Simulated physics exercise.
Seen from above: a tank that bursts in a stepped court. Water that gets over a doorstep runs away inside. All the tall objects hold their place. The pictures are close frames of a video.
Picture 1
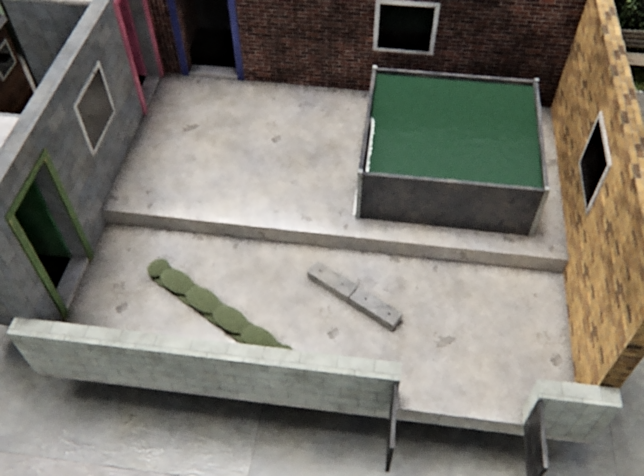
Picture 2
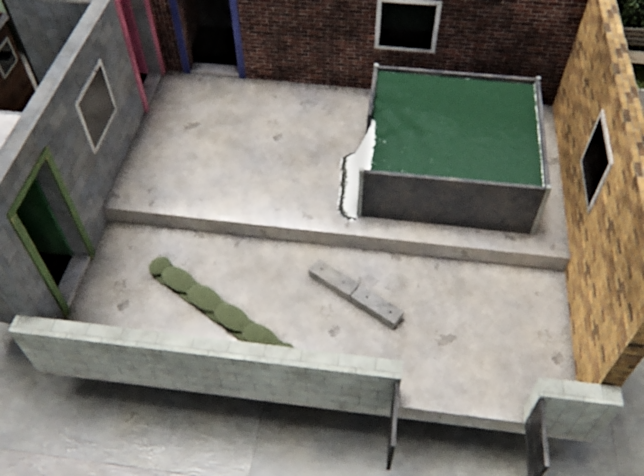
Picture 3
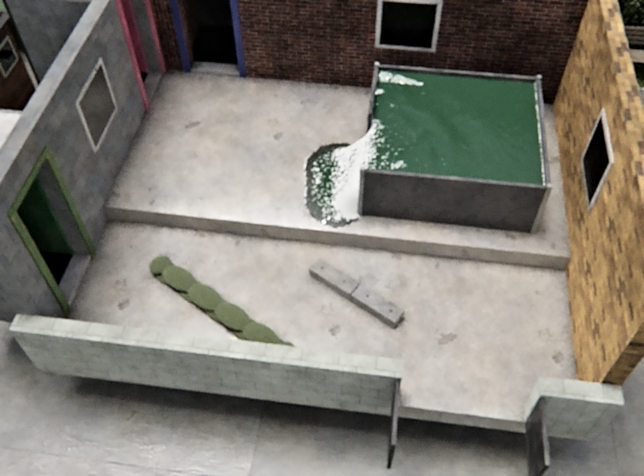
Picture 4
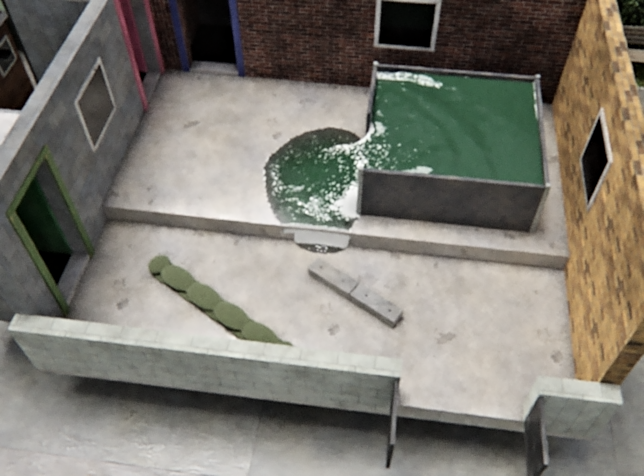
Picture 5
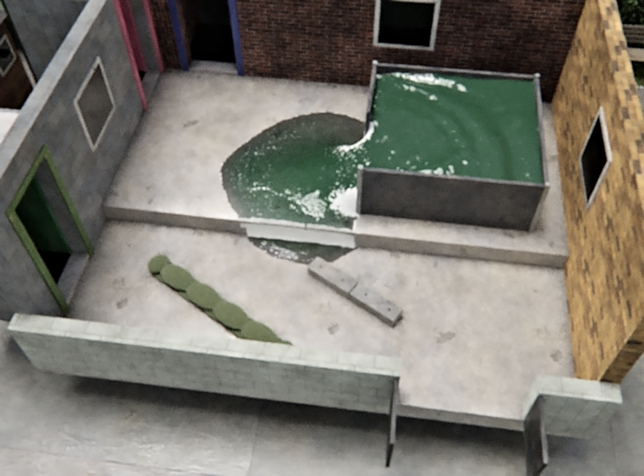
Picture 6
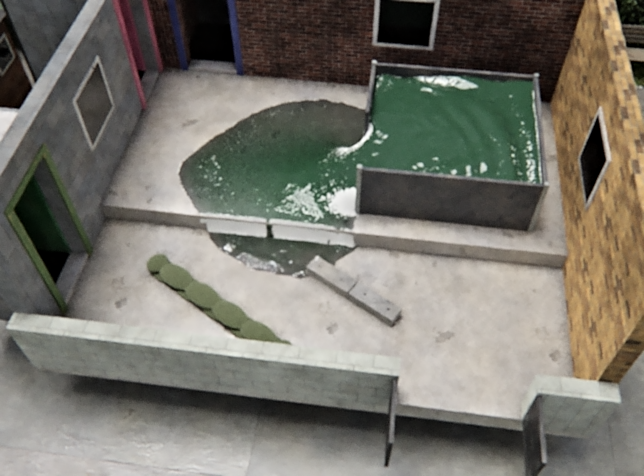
A tank of green water in a walled, stepped court burst open on its left side, and the water gushed out foaming, spread left across the upper floor and spilled over the step.
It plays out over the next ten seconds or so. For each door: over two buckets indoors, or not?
One by one: The green door floods; the pink door floods; the blue door floods.
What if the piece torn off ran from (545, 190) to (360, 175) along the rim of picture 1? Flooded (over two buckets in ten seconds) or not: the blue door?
One by one: Blue door takes less.
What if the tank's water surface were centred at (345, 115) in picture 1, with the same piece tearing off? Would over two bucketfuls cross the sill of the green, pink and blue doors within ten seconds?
One by one: Green door is over; pink door passes that mark; blue door takes more.
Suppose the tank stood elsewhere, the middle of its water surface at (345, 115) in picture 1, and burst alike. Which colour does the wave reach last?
The blue one.
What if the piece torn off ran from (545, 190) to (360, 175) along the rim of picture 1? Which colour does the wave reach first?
I say the door marked green.
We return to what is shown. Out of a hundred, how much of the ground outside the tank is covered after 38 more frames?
I make it 85 per cent.
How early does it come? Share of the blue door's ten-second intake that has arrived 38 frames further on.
Near 70 in a hundred.
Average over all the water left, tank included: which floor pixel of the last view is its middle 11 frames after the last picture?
Close to (348, 175).
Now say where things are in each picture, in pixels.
In the first frame, still water in the open tank at (453, 128).
In the second frame, the front is at (354, 218), out from the gap at (366, 170).
In the third frame, the front is at (314, 158), out from the gap at (366, 172).
In the fourth frame, the front is at (270, 164), out from the gap at (365, 173).
In the fifth frame, water pours out at (364, 173) and has run to (224, 173).
In the sixth frame, water pours out at (364, 172) and has run to (184, 174).
A moment on, water covers 45 % of the floor; the green door not reached, the pink door wet at the sill, nothing in, the blue door wet at the sill, nothing in.
Next, water covers 55 % of the floor; the green door under two buckets in, the pink door over two buckets in, the blue door under two buckets in.
Then, water covers 65 % of the floor; the green door over two buckets in, the pink door far over two buckets in, the blue door over two buckets in.
Later, water covers 85 % of the floor; the green door far over two buckets in, the pink door far over two buckets in, the blue door far over two buckets in.
In the end, water covers 95 % of the floor; the green door far over two buckets in, the pink door far over two buckets in, the blue door far over two buckets in.
